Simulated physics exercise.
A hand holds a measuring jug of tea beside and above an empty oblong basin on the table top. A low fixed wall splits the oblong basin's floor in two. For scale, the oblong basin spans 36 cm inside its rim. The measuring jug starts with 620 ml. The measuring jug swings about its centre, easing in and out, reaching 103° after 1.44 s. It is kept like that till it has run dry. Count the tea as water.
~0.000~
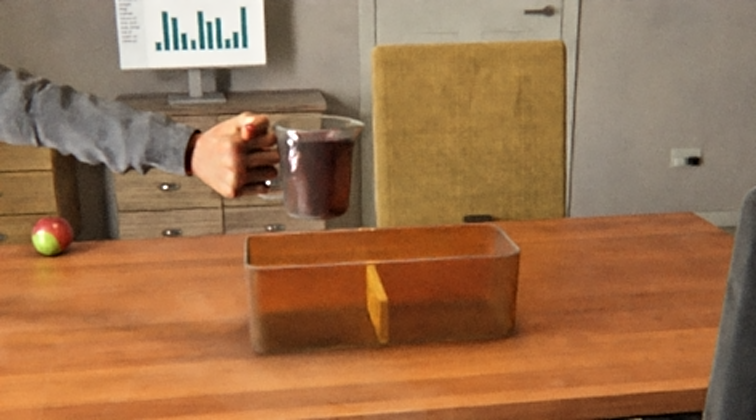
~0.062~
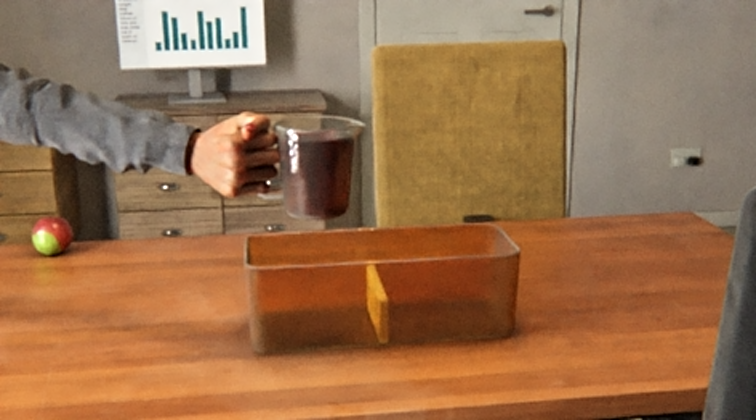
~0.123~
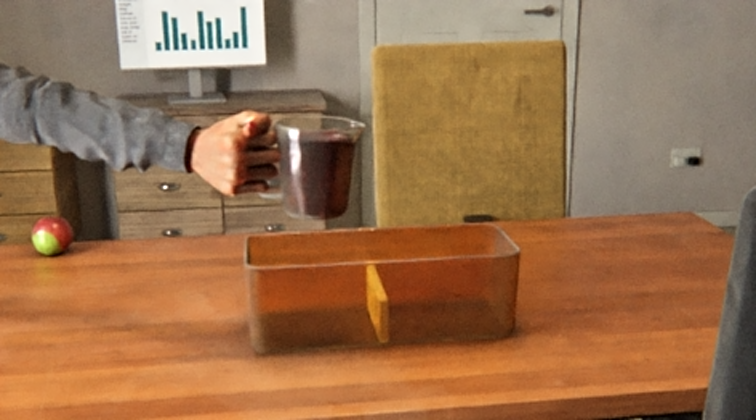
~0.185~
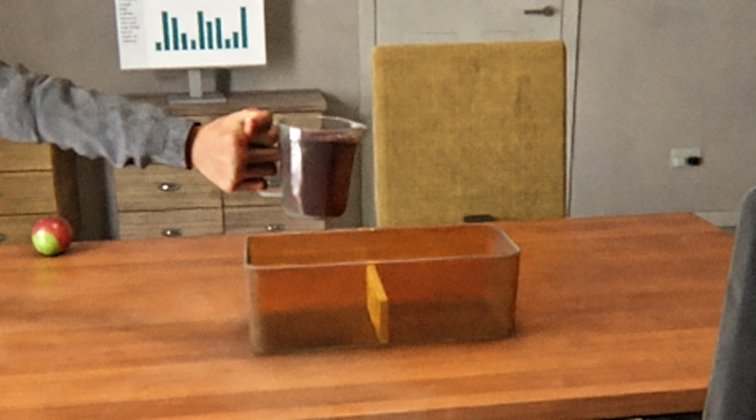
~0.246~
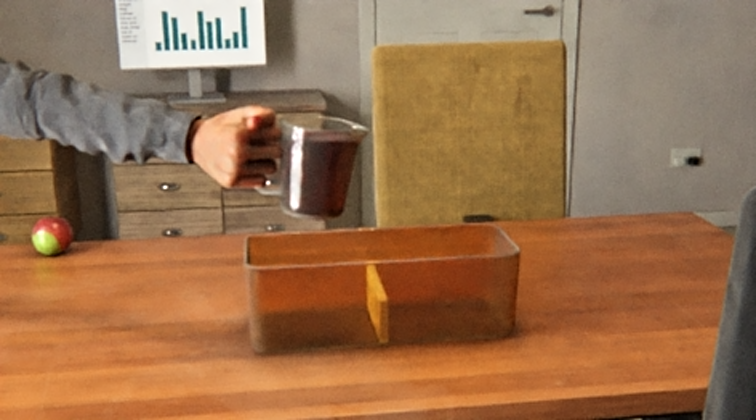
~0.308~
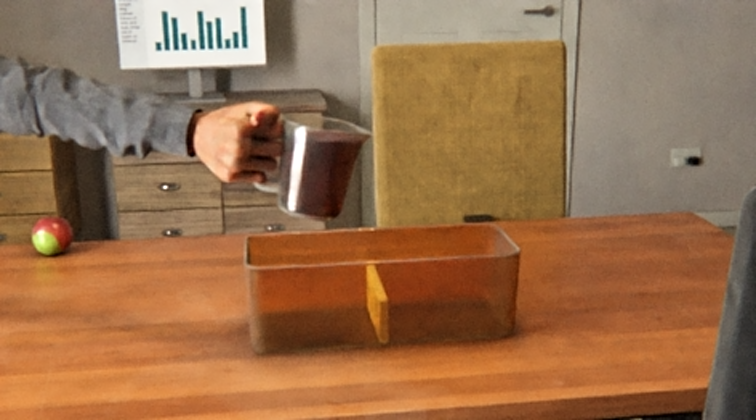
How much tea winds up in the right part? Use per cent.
Roughly 98 per cent is past the wall.
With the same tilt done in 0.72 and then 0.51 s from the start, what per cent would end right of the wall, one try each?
First 100, then 95 per cent.
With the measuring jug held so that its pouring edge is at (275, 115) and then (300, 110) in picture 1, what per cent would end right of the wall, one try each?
First 0, then 10 per cent.
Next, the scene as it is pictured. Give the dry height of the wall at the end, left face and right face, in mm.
Left about 62 mm, right about 36 mm.
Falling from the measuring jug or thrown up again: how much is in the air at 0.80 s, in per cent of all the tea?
Some 14 per cent.
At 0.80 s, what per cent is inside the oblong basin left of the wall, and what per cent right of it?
Left about 0, right about 7.
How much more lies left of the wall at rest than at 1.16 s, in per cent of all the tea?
Some 1 per cent.
After 0.80 s the tilt is 60° and 80 per cent is still to pour, 0 is left of the wall and 7 right of it.
After 1.16 s the tilt is 93° and 27 per cent is still to pour, 0 is left of the wall and 59 right of it.
After 1.53 s the tilt is 103° and 1 per cent is still to pour, 2 is left of the wall and 96 right of it.
After 1.94 s the tilt is 103° and 0 per cent is still to pour, 2 is left of the wall and 98 right of it.
In the end 2 per cent lies left of the wall, 98 right of it and 0 outside.
